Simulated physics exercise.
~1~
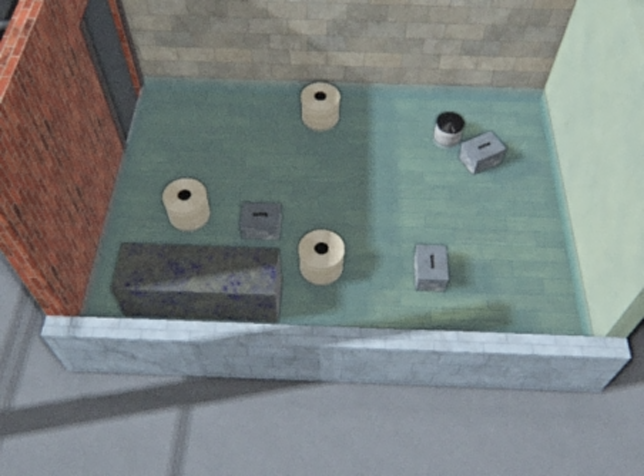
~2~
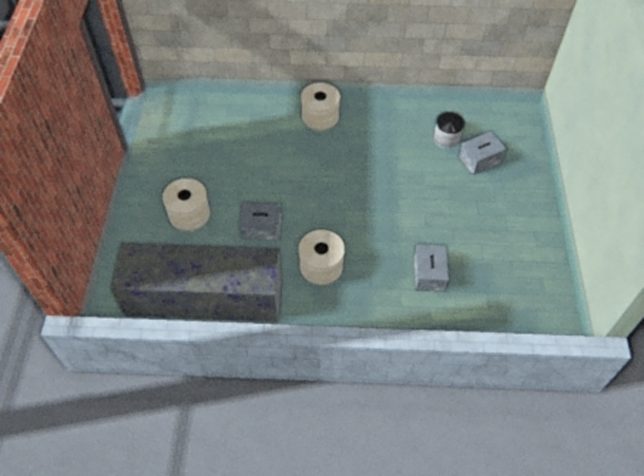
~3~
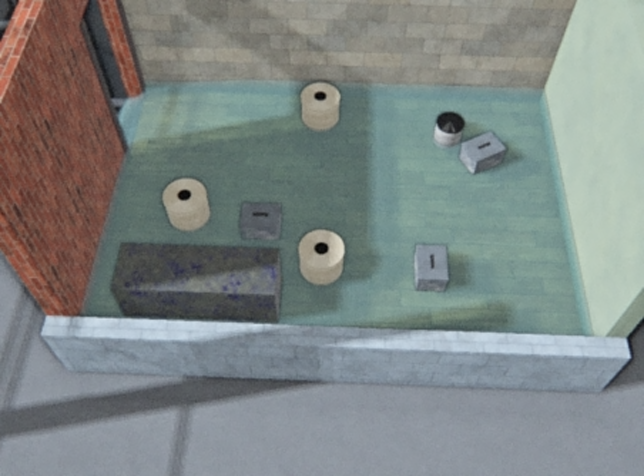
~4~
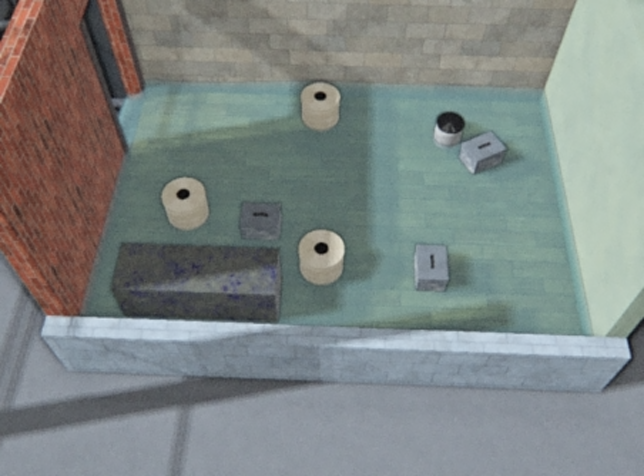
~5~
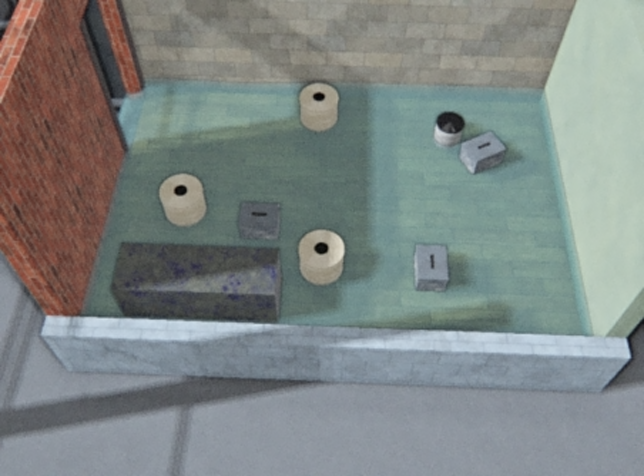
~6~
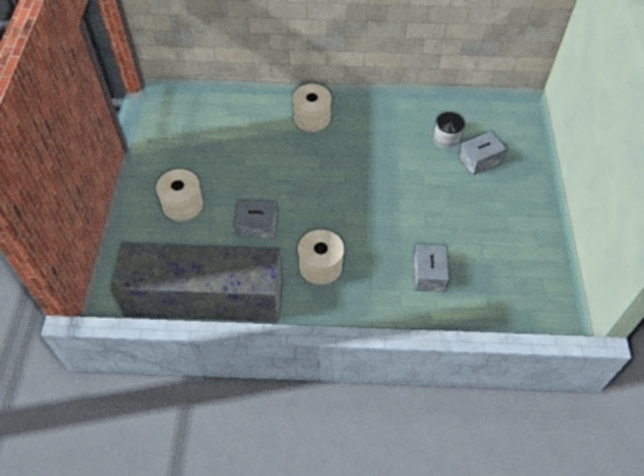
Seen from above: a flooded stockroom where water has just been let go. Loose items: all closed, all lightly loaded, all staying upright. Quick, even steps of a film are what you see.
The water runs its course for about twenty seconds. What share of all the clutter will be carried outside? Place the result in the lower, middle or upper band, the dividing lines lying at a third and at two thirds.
It falls in the central third.
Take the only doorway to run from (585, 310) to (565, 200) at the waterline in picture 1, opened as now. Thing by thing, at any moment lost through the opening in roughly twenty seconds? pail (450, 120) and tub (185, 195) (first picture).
So, the first one leaves, and the second one never leaves as well.
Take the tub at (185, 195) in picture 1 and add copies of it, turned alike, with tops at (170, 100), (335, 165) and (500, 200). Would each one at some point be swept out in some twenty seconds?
The three, in sequence: Departs, departs and remains behind.
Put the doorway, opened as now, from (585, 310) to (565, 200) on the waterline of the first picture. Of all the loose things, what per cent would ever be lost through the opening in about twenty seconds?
Some 90 per cent of the lot.
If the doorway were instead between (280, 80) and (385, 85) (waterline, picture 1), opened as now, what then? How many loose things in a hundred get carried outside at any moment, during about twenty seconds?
Near 70 percent.
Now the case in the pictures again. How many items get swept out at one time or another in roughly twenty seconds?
Number: 3.
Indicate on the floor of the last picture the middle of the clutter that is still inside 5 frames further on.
Somewhere near (319, 195) in the last view.
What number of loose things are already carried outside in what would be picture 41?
The number is 3.
A moment on, 0 of 7 are out; 7 afloat.
Next, 2 of 7 are out; 5 afloat.
Later, 3 of 7 are out; 4 afloat.
In the end, 3 of 7 are out; 4 afloat.
